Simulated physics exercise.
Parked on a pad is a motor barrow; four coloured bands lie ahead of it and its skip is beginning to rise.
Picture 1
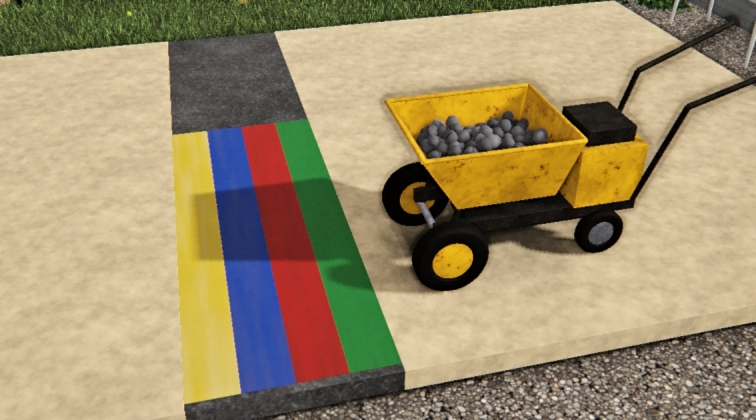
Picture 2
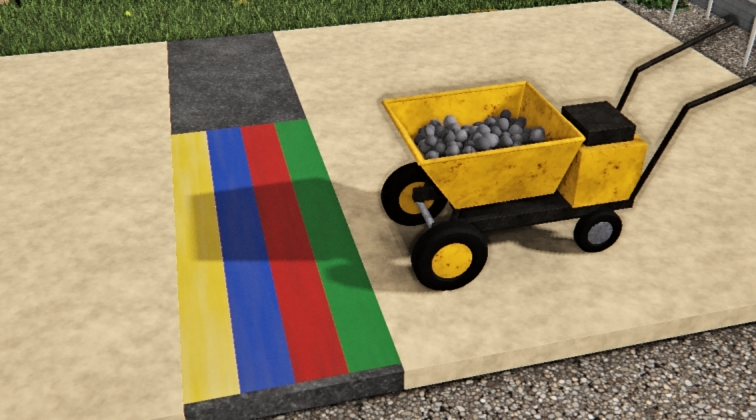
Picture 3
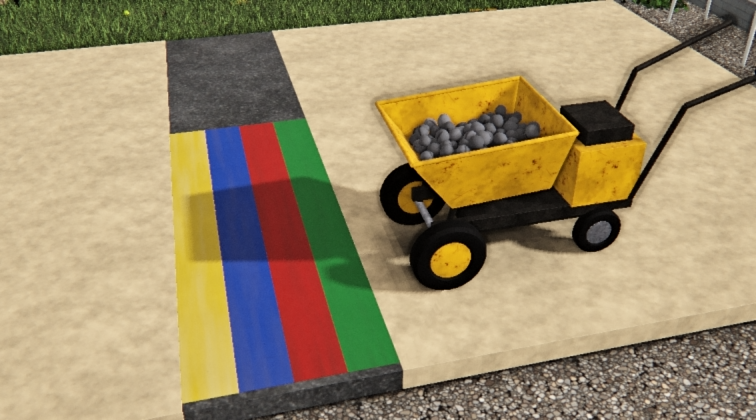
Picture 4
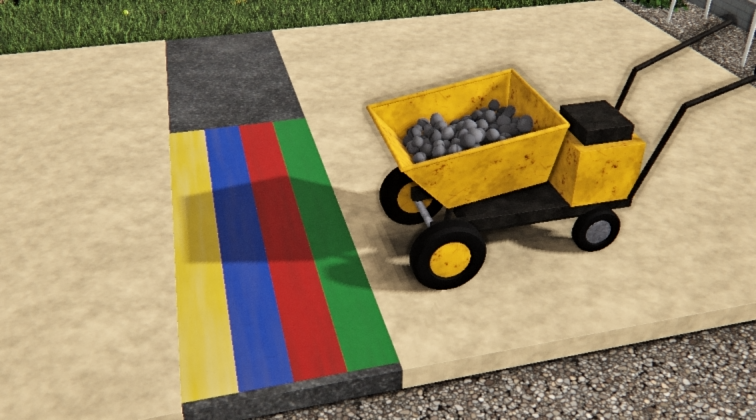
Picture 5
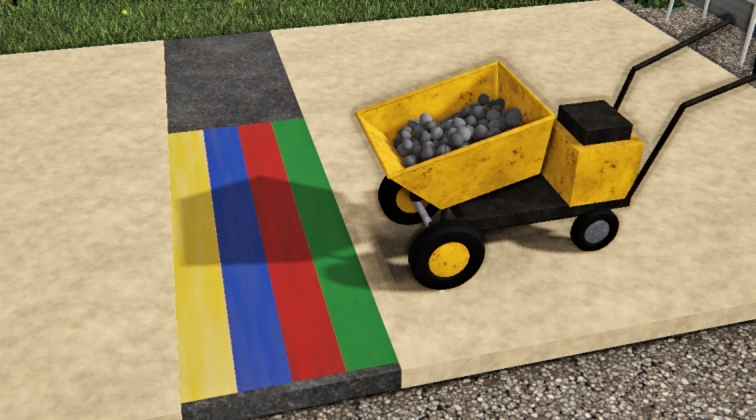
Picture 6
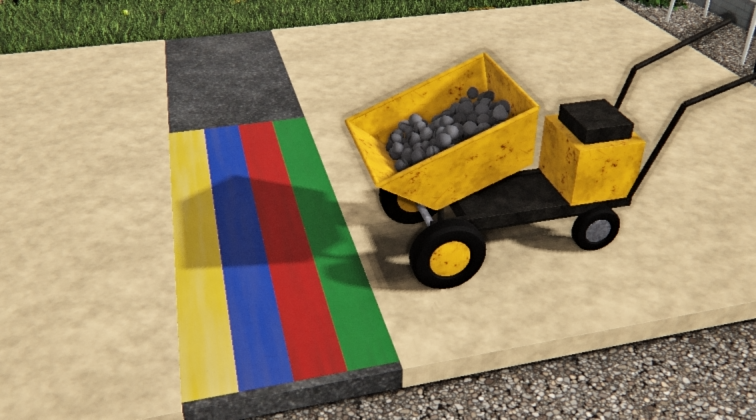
On a pale slab beside gravel and grass, a yellow motor barrow stood behind four coloured stripes while its skip, loaded with round grey stones, slowly tilted forward to the left, its back end rising.
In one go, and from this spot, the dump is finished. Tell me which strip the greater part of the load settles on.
The greater part settles on the red strip.
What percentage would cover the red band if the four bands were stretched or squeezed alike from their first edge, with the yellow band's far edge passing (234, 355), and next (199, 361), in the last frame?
Shares in turn: 20 %; 30 %.
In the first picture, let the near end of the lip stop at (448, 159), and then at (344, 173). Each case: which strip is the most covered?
First spot: Red; second spot: That yellow strip.
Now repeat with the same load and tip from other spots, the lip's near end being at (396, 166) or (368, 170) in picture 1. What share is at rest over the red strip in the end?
You'd get 20 in a hundred the first time and 0 in a hundred the second.
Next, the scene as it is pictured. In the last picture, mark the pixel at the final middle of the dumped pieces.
The centre comes to rest near (271, 271).
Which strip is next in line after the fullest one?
Blue.
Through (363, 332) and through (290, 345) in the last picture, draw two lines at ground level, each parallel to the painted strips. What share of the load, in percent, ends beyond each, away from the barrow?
I'd say about 80 and about 40 in a hundred.
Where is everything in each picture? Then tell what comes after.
The first frame shows lip of the skip near (424, 163), level; top of the load near (479, 142), round cobbles; green strip near (363, 330); red strip near (313, 338); blue strip near (262, 348); yellow strip near (209, 357).
The second frame shows lip of the skip near (420, 163), tipped barely; top of the load near (477, 141).
The third frame shows lip of the skip near (413, 165), tipped barely; top of the load near (487, 138).
The fourth frame shows lip of the skip near (403, 170), tipped a little; top of the load near (505, 131).
The fifth frame shows lip of the skip near (390, 177), tipped a little; top of the load near (494, 126).
The sixth frame shows lip of the skip near (378, 185), tipped clearly; top of the load near (483, 120); green strip near (361, 328); red strip near (311, 337); blue strip near (259, 346); yellow strip near (206, 355).
Shortly afterwards, skip tipped steeply; the whole lot in the skip.
Next, skip tipped right over; all but a few in the skip; a little over the red strip.
Some moments later, skip tipped right over; near a third in the skip; near a third over the red strip; near a quarter over the blue strip; a little over the yellow strip.
In the end, skip tipped right over; a little in the skip; only a few over the green strip; near a third over the red strip; near a quarter over the blue strip; a little over the yellow strip; only a few off the paint.
